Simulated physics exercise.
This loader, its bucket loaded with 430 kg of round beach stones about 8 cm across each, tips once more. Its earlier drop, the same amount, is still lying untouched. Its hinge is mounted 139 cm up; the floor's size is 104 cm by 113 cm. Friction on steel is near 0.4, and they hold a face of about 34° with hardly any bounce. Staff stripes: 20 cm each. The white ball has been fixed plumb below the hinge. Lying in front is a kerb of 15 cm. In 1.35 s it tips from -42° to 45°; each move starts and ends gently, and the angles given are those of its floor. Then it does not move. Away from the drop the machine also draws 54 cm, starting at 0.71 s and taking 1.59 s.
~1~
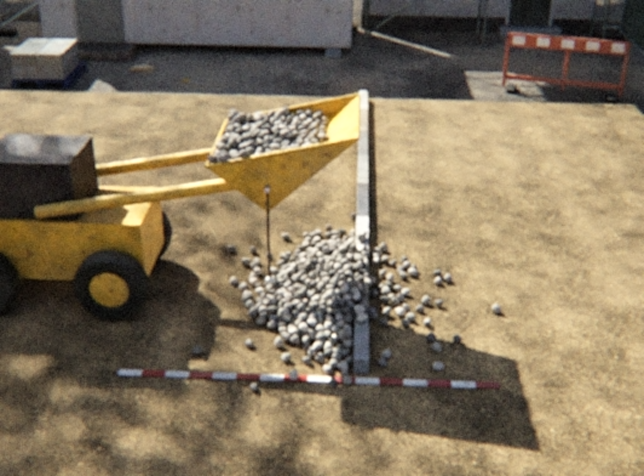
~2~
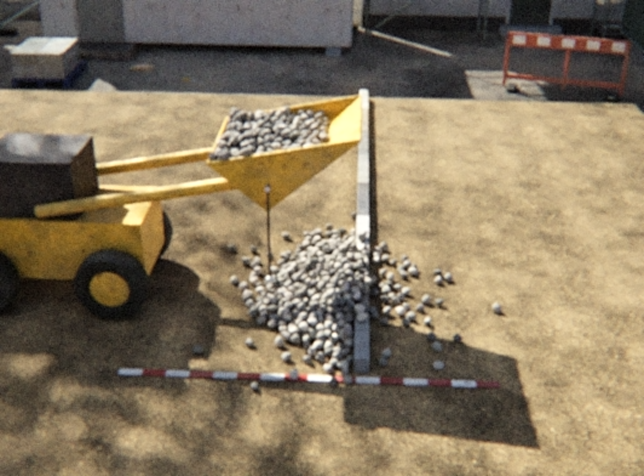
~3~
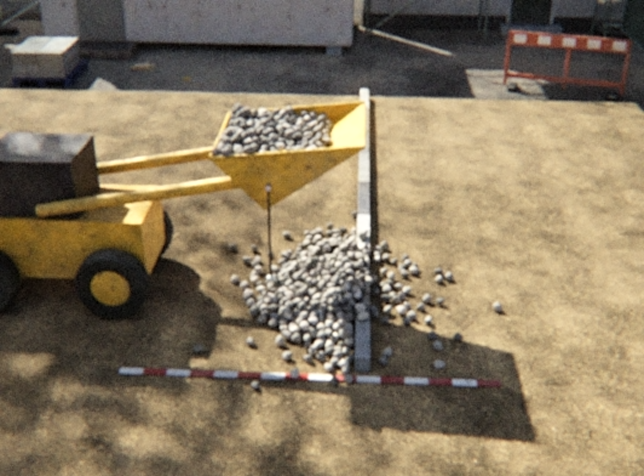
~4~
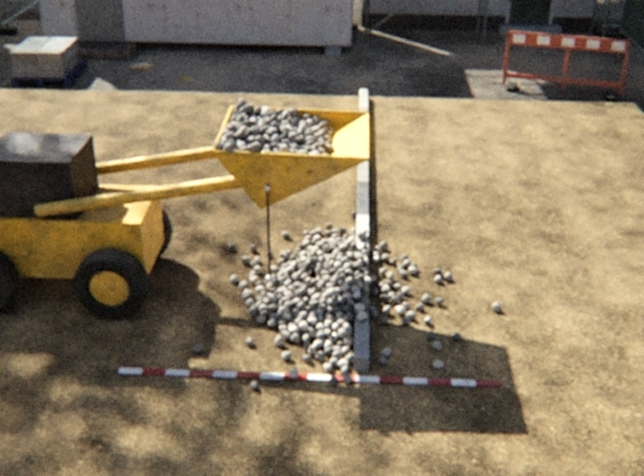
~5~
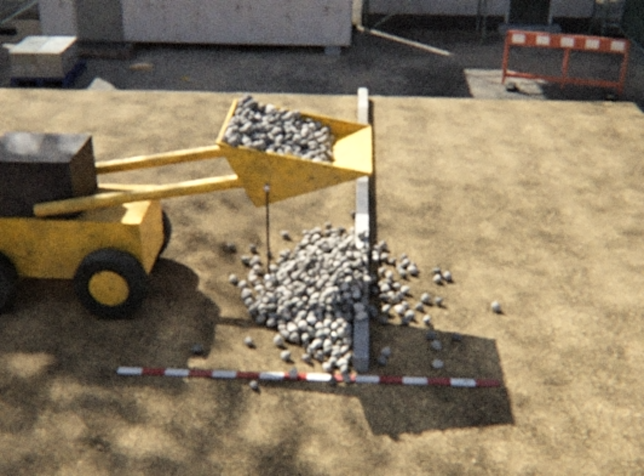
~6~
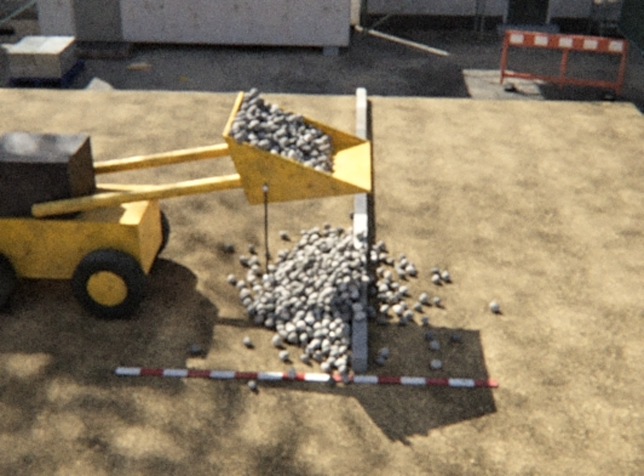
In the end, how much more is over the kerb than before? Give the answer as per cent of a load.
By the end about 41 per cent more lies there.
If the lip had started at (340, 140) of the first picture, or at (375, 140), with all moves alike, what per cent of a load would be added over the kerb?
Case one about 20 %, case two about 60 %.
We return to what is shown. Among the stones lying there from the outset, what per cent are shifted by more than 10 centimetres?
Roughly 25 % of them.
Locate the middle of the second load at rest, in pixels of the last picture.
Centre at roughly (342, 281).
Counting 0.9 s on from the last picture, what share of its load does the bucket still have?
It holds some 25 percent.
Then, 0.4 s after the last picture the floor is at 31°; in per cent of one load, 99 in the bucket, 92 on this side of the kerb, 8 over the kerb; the foremost stones are at (447, 308).
Then, 0.9 s after the last picture the floor is at 45°; in per cent of one load, 25 in the bucket, 157 on this side of the kerb, 18 over the kerb; the foremost stones are at (447, 308).
Then, 2.2 s after the last picture the floor is at 45°; in per cent of one load, 0 in the bucket, 151 on this side of the kerb, 49 over the kerb; the foremost stones are at (511, 293).
Then, 4.8 s after the last picture the floor is at 45°; in per cent of one load, 0 in the bucket, 150 on this side of the kerb, 49 over the kerb; the foremost stones are at (511, 293). Net gain over the kerb, 41.
